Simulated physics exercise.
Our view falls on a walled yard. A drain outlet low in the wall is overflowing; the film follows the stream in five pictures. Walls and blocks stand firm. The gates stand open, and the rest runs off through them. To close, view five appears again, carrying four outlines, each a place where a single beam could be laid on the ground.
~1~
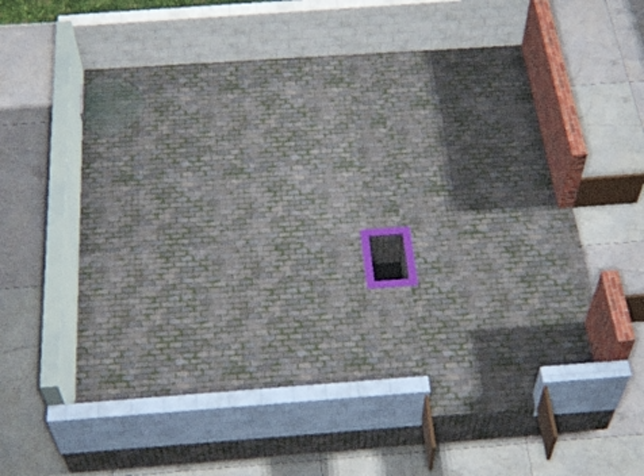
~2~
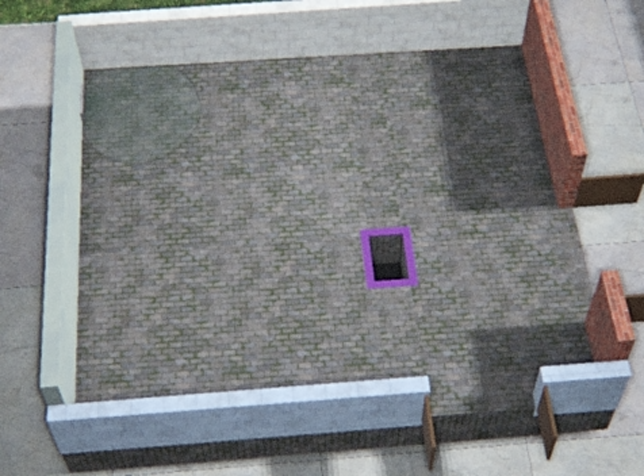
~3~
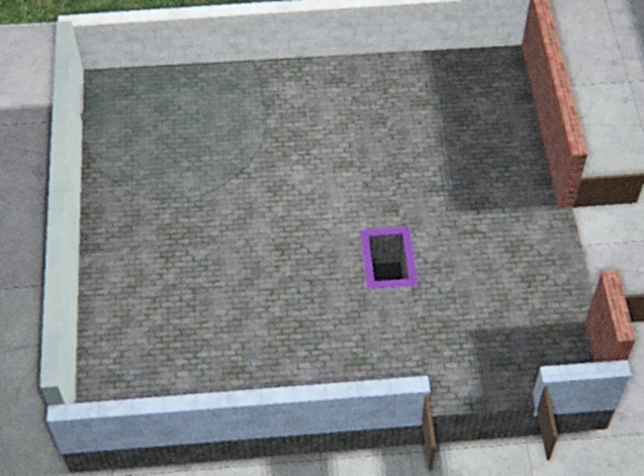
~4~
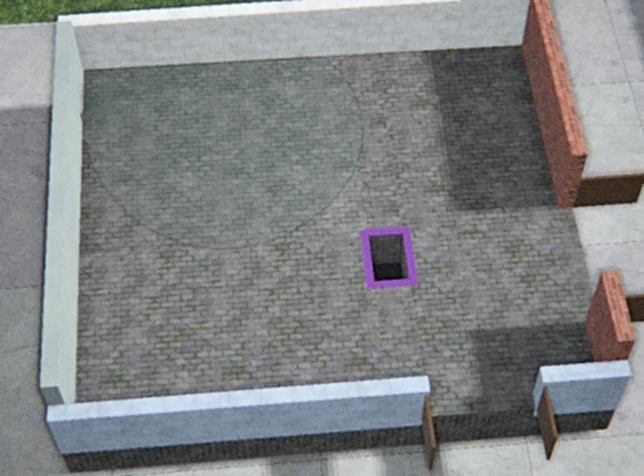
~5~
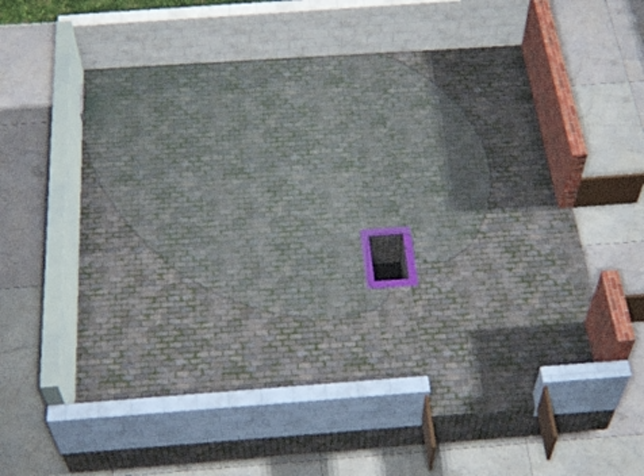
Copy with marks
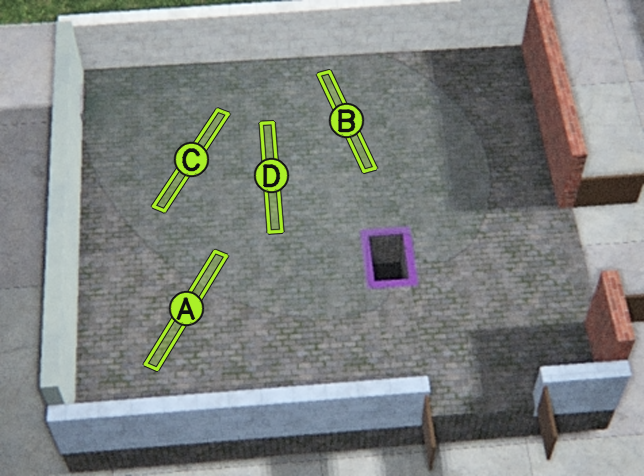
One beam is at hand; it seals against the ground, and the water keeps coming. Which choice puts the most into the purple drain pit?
Place B does it best.
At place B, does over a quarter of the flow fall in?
Yes.
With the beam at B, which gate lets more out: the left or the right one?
The right gate.
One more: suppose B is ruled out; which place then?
The answer is A.
In lime, A from (151, 366) to (220, 253); B from (324, 73) to (369, 169); C from (158, 208) to (222, 112); D from (275, 231) to (267, 122).
If A is chosen, about 25 % of the stream goes into the purple drain pit, about 74 % out by the gates.
If B is chosen, about 44 % of the stream goes into the purple drain pit, about 55 % out by the gates.
If C is chosen, about 6 % of the stream goes into the purple drain pit, about 94 % out by the gates.
If D is chosen, about 6 % of the stream goes into the purple drain pit, about 94 % out by the gates.
